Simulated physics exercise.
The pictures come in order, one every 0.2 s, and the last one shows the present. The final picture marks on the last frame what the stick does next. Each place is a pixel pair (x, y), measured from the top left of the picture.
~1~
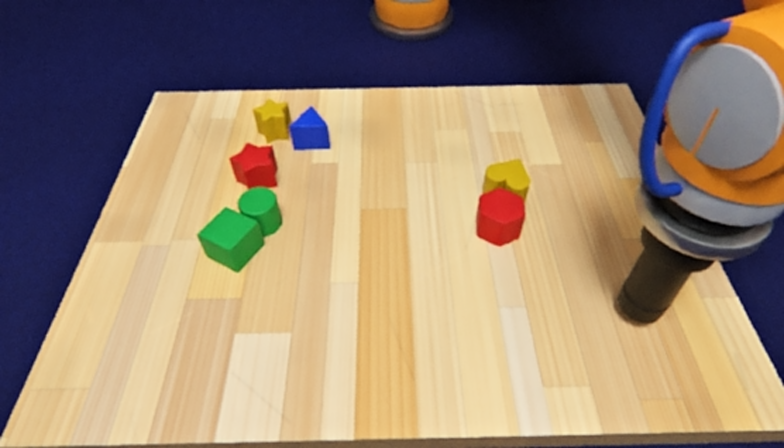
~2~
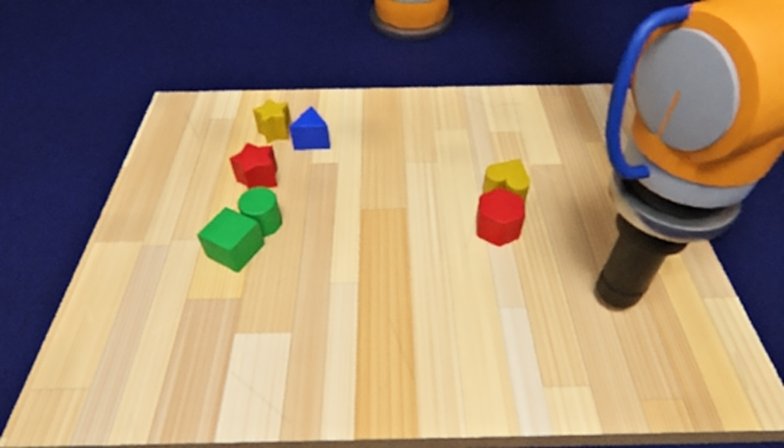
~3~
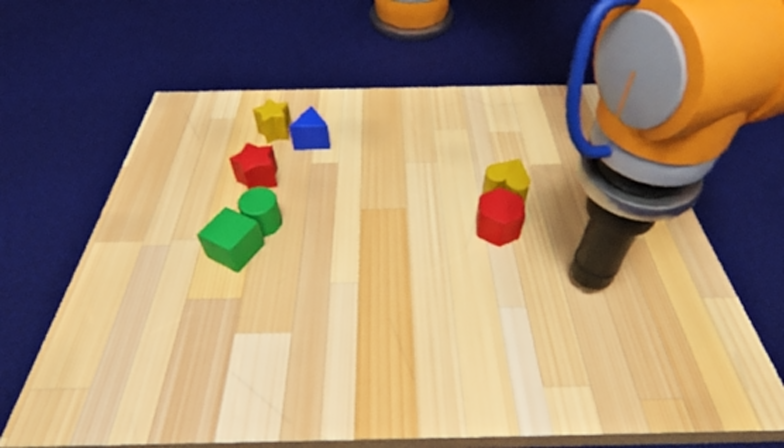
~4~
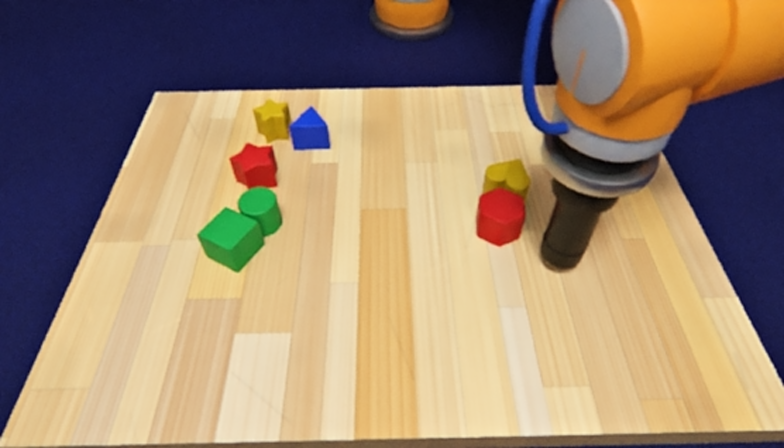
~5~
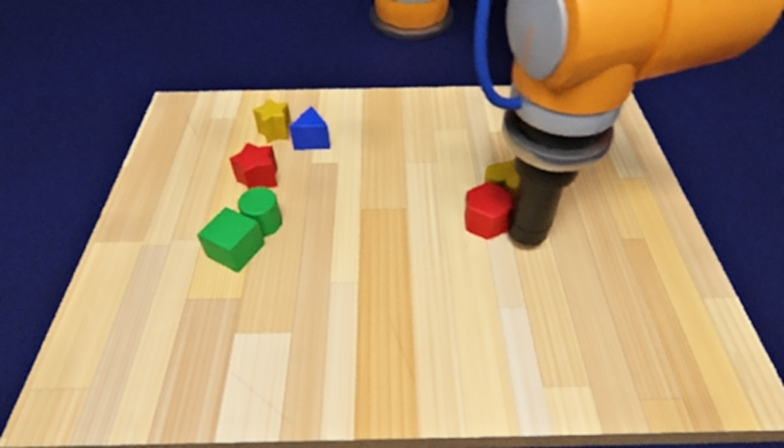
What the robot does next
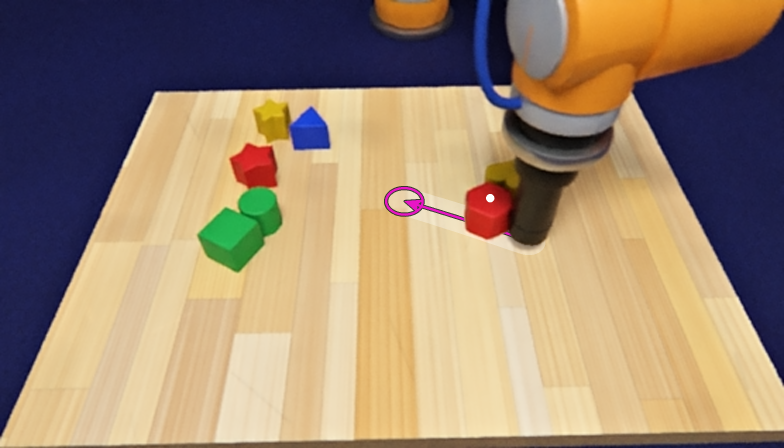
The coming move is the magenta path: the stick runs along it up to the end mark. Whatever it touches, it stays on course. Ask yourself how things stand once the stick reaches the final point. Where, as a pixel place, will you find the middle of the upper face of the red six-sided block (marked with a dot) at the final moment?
About (408, 150).
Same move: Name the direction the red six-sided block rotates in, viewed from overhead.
Answer: With the clock.
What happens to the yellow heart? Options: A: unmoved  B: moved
I choose A.
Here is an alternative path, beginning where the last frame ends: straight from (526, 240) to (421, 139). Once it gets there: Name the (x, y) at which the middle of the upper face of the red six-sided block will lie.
Answer: (443, 180).
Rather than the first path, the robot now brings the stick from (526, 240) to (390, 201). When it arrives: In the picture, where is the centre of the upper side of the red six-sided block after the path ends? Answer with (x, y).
Located at (408, 152).
Drawn move, from (526, 240) to (404, 201); the dot is on the red six-sided block.
On the path given first. One third of the way, stick at (485, 217); red six-sided block at (451, 181), turned 15° clockwise.
Two thirds of the way, stick at (443, 205); red six-sided block at (423, 164), turned 50° clockwise.
At the end, stick at (404, 193); red six-sided block at (408, 150), turned 95° clockwise; yellow heart still.
